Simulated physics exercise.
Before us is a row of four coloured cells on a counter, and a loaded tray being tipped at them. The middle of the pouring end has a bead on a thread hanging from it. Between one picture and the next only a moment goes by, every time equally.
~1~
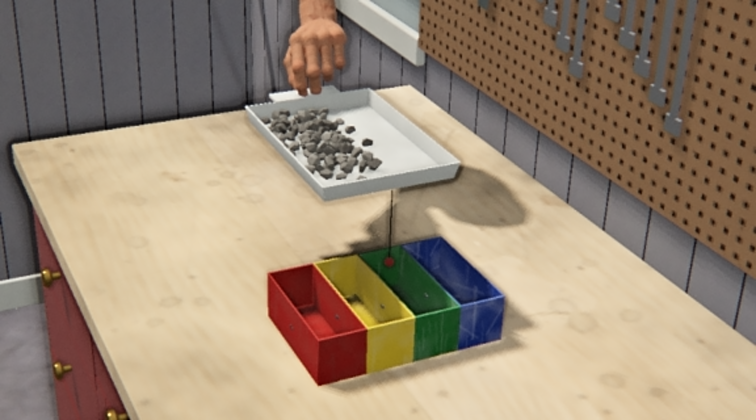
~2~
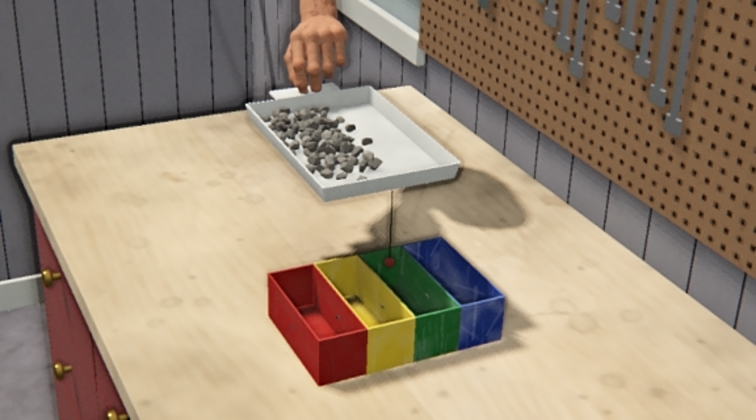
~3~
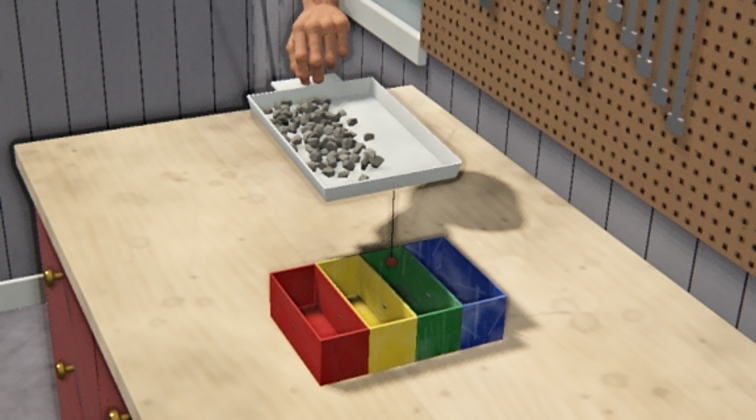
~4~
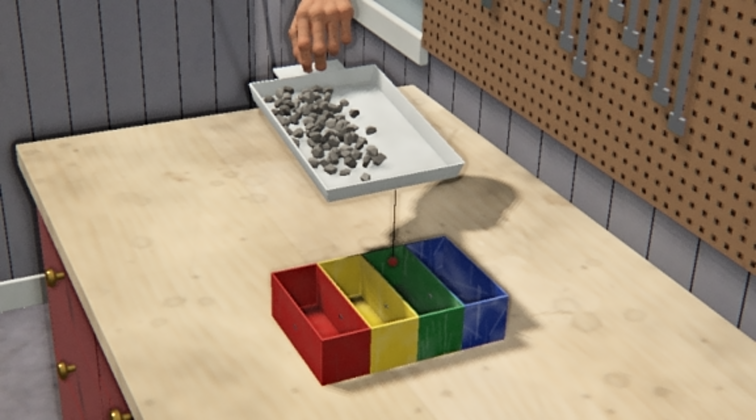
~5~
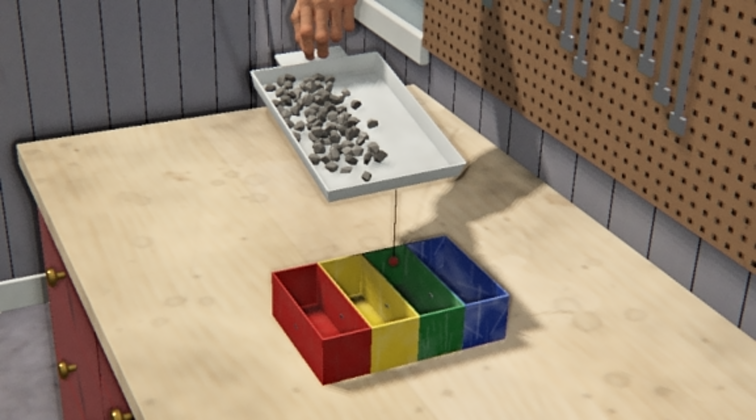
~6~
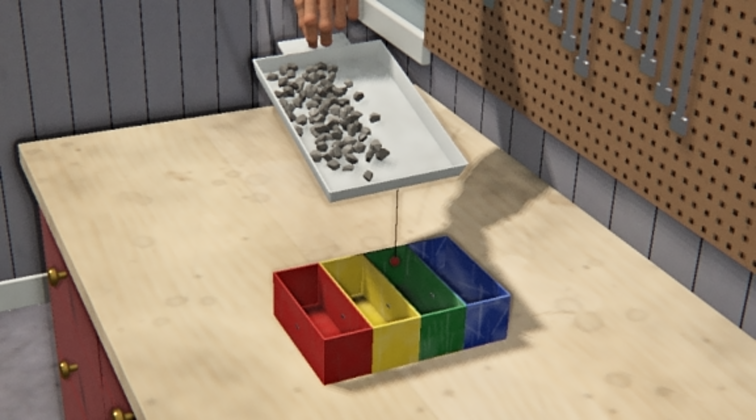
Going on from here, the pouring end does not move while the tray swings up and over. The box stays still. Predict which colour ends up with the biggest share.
The biggest share goes to yellow.
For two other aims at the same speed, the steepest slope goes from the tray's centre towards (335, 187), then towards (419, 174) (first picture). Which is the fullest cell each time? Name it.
Case 1 - that red cell. Case 2 - the blue cell.
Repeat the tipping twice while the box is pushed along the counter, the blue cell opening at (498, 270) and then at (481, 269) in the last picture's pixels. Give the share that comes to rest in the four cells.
Close to 90 %, followed by close to 100 %.
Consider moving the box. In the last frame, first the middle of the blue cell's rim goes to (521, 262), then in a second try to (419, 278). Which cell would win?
The first placing favours the red one, while the second favours the green one.
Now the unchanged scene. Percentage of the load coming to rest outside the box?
Estimated share: About 0 %.
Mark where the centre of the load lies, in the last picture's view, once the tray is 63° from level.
The middle of the load sits near (372, 170).
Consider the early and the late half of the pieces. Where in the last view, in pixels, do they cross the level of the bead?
For the early half I get (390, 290), and for the late half (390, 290).
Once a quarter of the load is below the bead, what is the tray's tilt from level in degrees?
Reading: Some 90°.
Shortly afterwards, tray tipped steeply; all but a few on the tray; a little falling or outside the box.
Next, tray tipped past a quarter turn; near a third on the tray; near a quarter in the yellow cell; a little in the green cell; a little in the red cell; only a few in the blue cell; near a quarter falling or outside the box.
Some moments later, tray tipped past a quarter turn; near half in the yellow cell; near a quarter in the green cell; near a quarter in the red cell; a little in the blue cell; only a few falling or outside the box.
In the end, tray tipped past a quarter turn; near half in the yellow cell; near a quarter in the green cell; near a quarter in the red cell; a little in the blue cell; only a few outside the box.
